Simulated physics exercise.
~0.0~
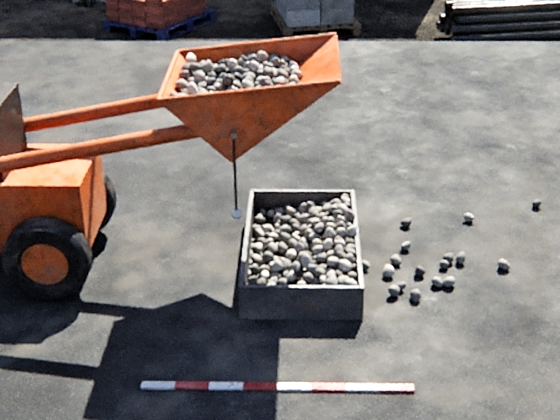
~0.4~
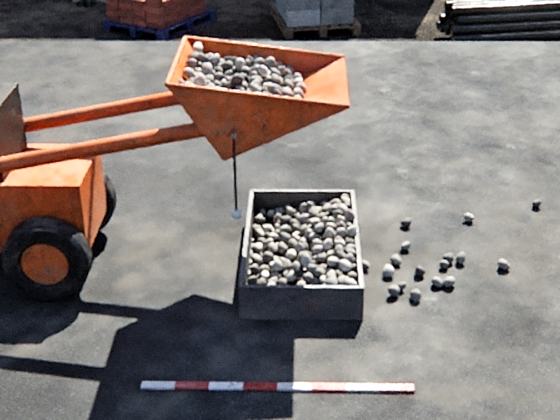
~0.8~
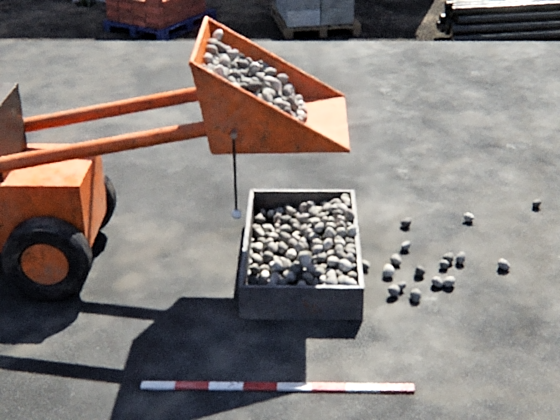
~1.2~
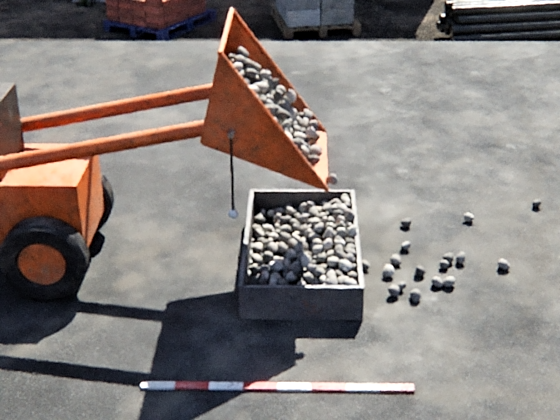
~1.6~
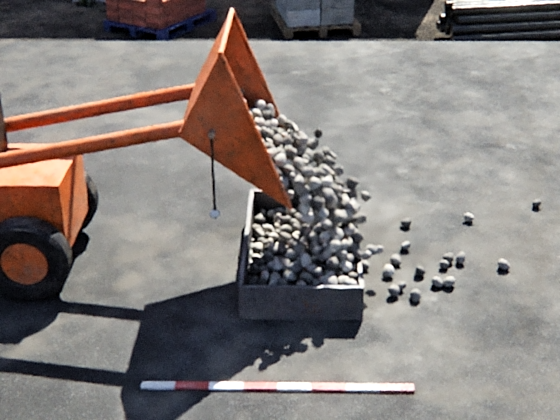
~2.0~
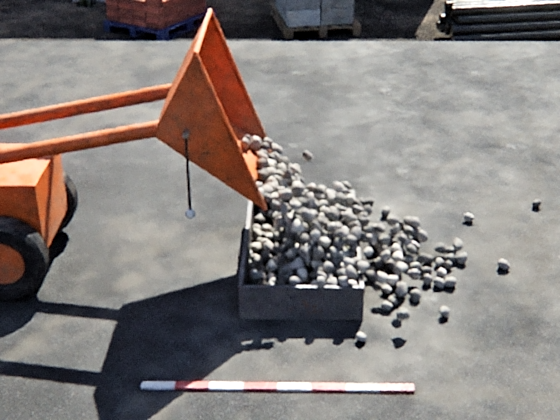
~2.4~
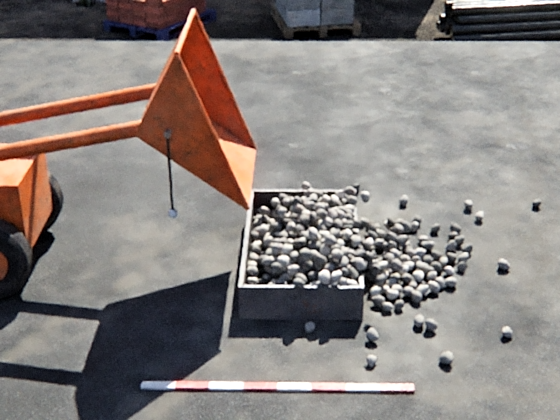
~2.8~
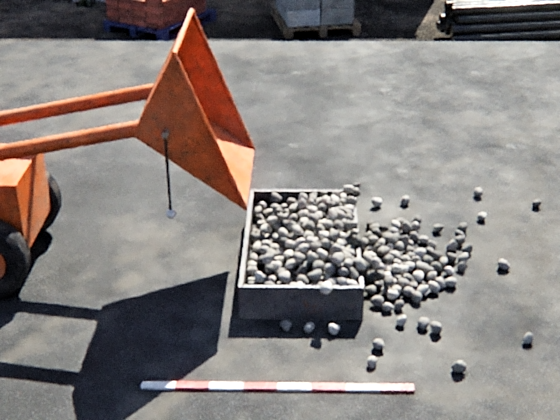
An orange loader tips cobbles into a crate, backs left, and leaves some spilled beside it.
